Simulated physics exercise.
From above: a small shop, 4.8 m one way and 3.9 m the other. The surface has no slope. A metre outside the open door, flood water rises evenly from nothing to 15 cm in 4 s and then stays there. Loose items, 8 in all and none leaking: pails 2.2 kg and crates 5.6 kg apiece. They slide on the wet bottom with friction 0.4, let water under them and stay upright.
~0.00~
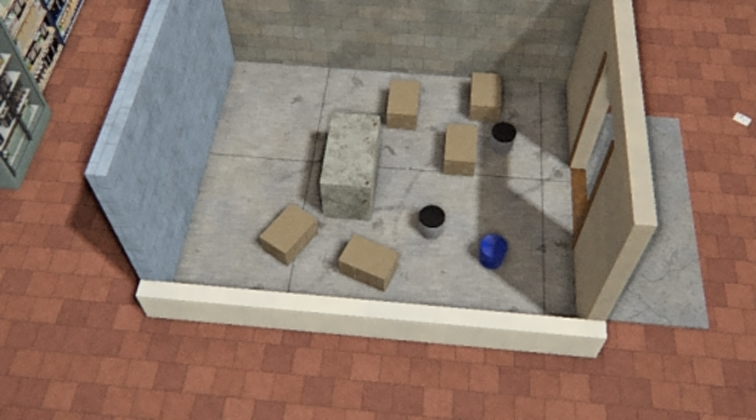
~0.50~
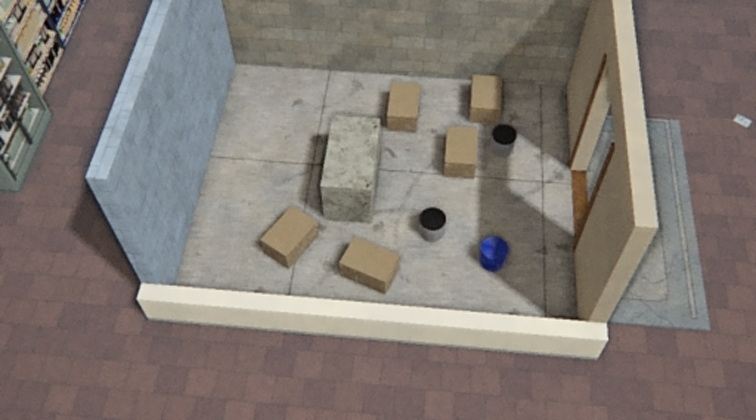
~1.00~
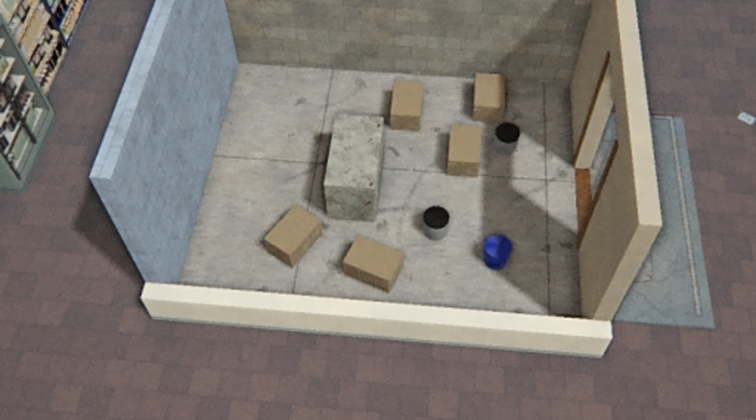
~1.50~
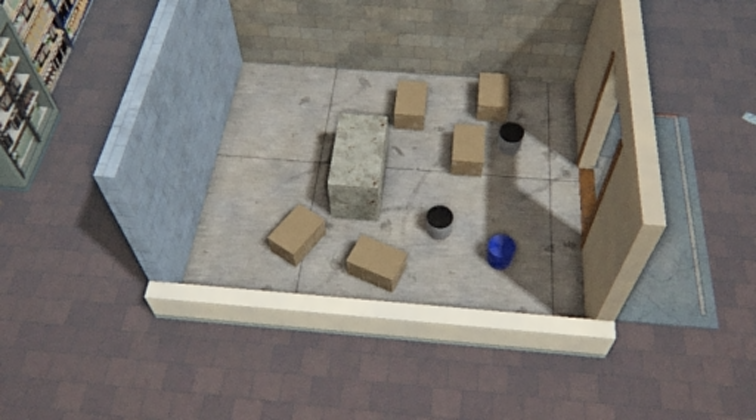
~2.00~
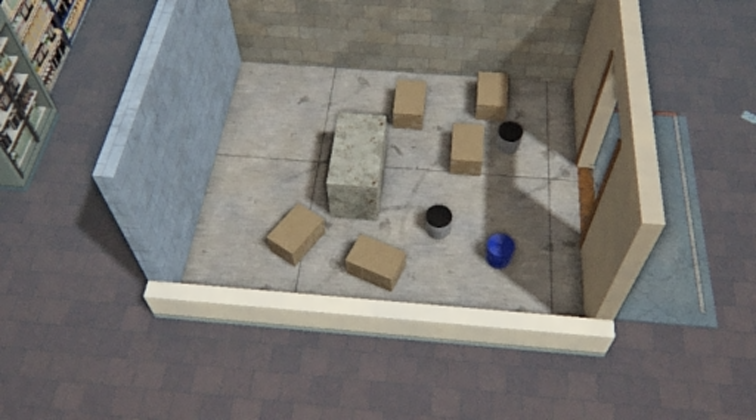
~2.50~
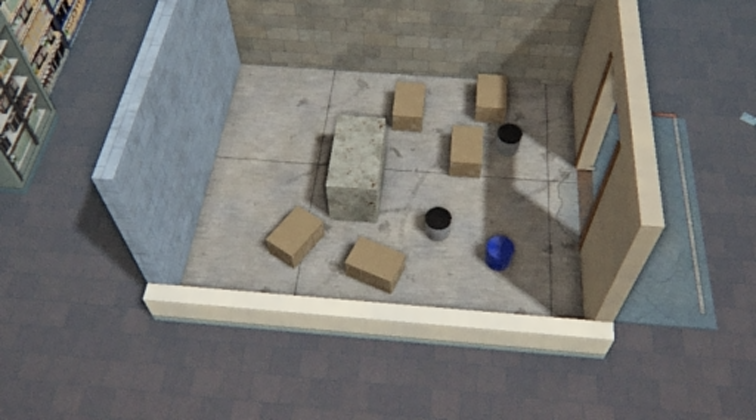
A small open-topped shop with a blue left wall, a brick back wall and a doorway on the right is seen from high above. Inside, a speckled grey block stands near the middle among five tan boxes, two dark-topped pails and one blue pail. The objects stay still while the view jiggles slightly and the paving outside turns from red to dull grey.
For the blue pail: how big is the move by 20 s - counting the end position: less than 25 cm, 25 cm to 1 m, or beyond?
The blue pail moves a short way.
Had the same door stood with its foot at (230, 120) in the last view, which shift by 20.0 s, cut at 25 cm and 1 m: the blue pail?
Then the blue pail gets carried off.
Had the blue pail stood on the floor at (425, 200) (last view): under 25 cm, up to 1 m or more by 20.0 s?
It ends far away.
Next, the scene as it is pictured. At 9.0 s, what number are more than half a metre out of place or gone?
6 of them.
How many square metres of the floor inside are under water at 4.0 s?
Roughly 2.5 m2.
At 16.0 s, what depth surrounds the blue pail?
About 4 cm.
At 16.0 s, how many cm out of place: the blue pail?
Roughly 10 cm by then.
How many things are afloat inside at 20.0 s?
At that moment 8.
After 4.0 s the blue pail is near (501, 247), 0.0 m from its start, aground; 0 afloat.
After 9.0 s the blue pail is near (450, 299), 0.9 m from its start, afloat; 4 afloat.
After 16.0 s the blue pail is near (512, 251), 0.1 m from its start, afloat; 8 afloat.
After 20.0 s the blue pail is near (465, 282), 0.7 m from its start, afloat; 8 afloat.
